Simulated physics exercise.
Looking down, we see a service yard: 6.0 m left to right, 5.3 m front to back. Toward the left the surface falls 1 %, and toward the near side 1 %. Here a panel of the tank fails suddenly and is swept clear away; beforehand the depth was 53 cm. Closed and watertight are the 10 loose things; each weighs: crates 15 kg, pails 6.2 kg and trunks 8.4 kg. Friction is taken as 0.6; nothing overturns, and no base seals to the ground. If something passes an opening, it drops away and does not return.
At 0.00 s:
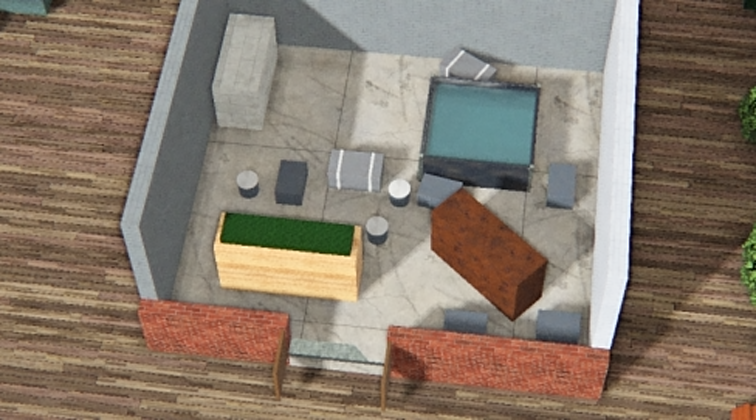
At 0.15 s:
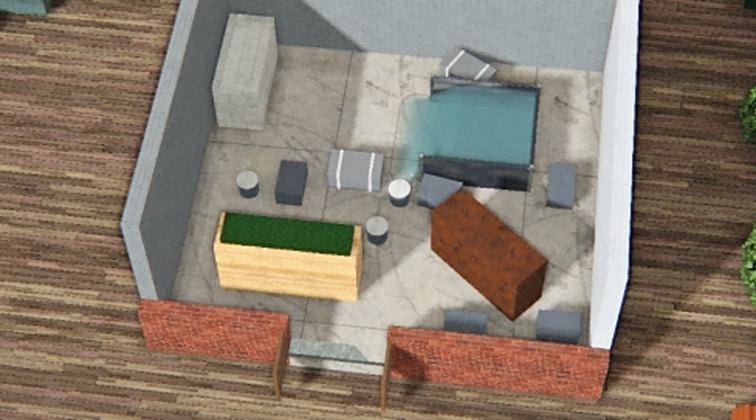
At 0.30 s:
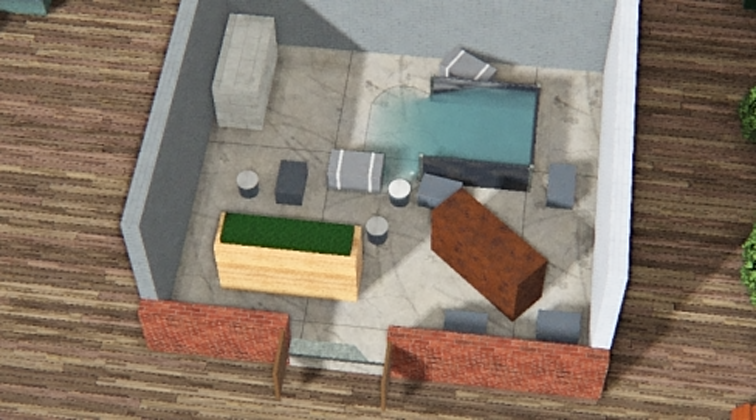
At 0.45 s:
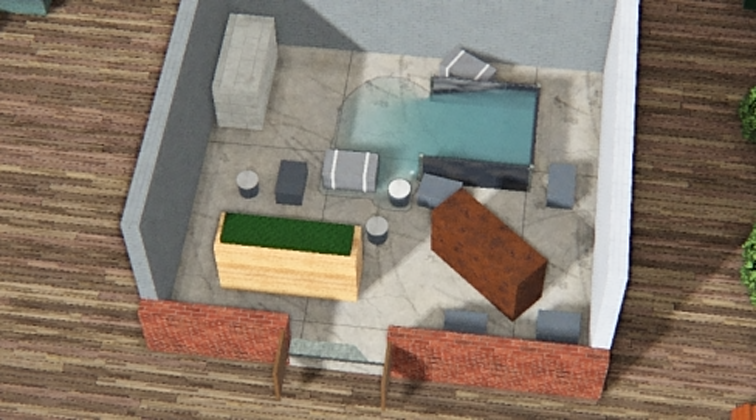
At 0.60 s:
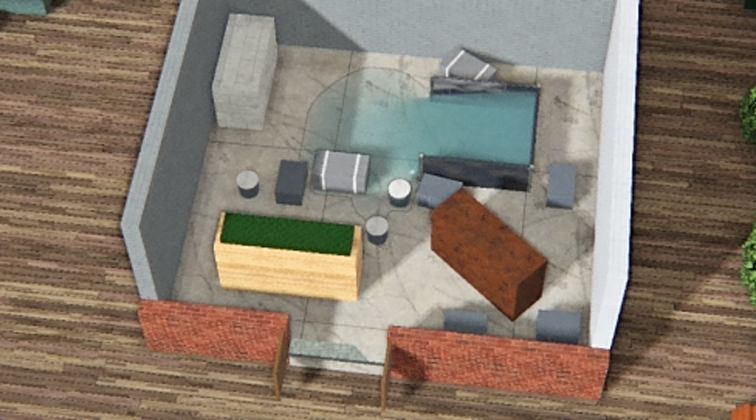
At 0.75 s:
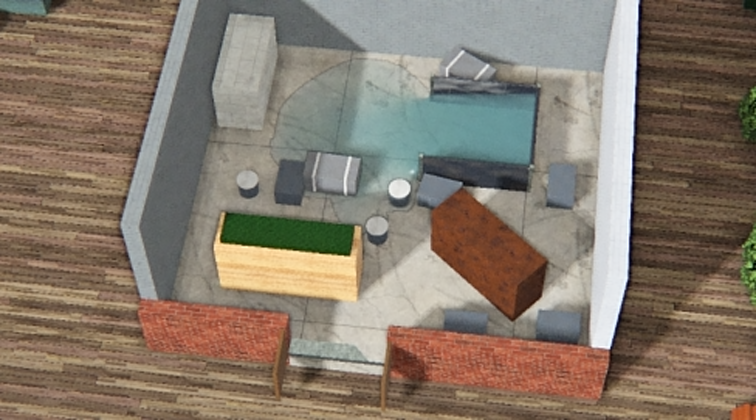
A walled service yard with a pale stone floor and low brick walls at the near side is seen from high above, with brown planking around it. A dark-framed tank of blue-green water stands at upper right, a rust-brown block below it, a green-topped wooden planter at lower left, with grey trunks and small pails between. The tank's left side vanishes and water spreads leftward in a thinning sheet, sliding a striped grey trunk left while the camera stays still.
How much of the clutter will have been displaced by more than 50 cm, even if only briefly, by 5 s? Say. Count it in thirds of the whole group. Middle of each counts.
Below a third of the group.
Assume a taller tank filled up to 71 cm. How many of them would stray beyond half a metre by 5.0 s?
Then 4 of them.
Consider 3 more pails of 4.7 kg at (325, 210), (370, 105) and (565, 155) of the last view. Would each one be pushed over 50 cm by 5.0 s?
Note, in sequence: Over threshold; over threshold; under threshold.
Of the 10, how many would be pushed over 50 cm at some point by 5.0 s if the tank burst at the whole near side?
So the tally would be 5.
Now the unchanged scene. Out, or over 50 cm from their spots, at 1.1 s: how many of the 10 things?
Count: 0.
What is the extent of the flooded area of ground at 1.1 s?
Some 10.5 m2 of it.
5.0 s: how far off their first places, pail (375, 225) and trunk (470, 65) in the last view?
Distances: 10 cm; 5 cm.
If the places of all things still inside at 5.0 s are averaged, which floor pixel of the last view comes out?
Somewhere near (410, 241).
After 1.1 s 0 of 10 are over 50 cm from their spots; 1 afloat.
After 2.2 s 3 of 10 are over 50 cm from their spots; 1 afloat.
After 3.5 s 3 of 10 are over 50 cm from their spots; 3 afloat.
After 5.0 s 3 of 10 are over 50 cm from their spots, and 3 have been at some point; 3 afloat.
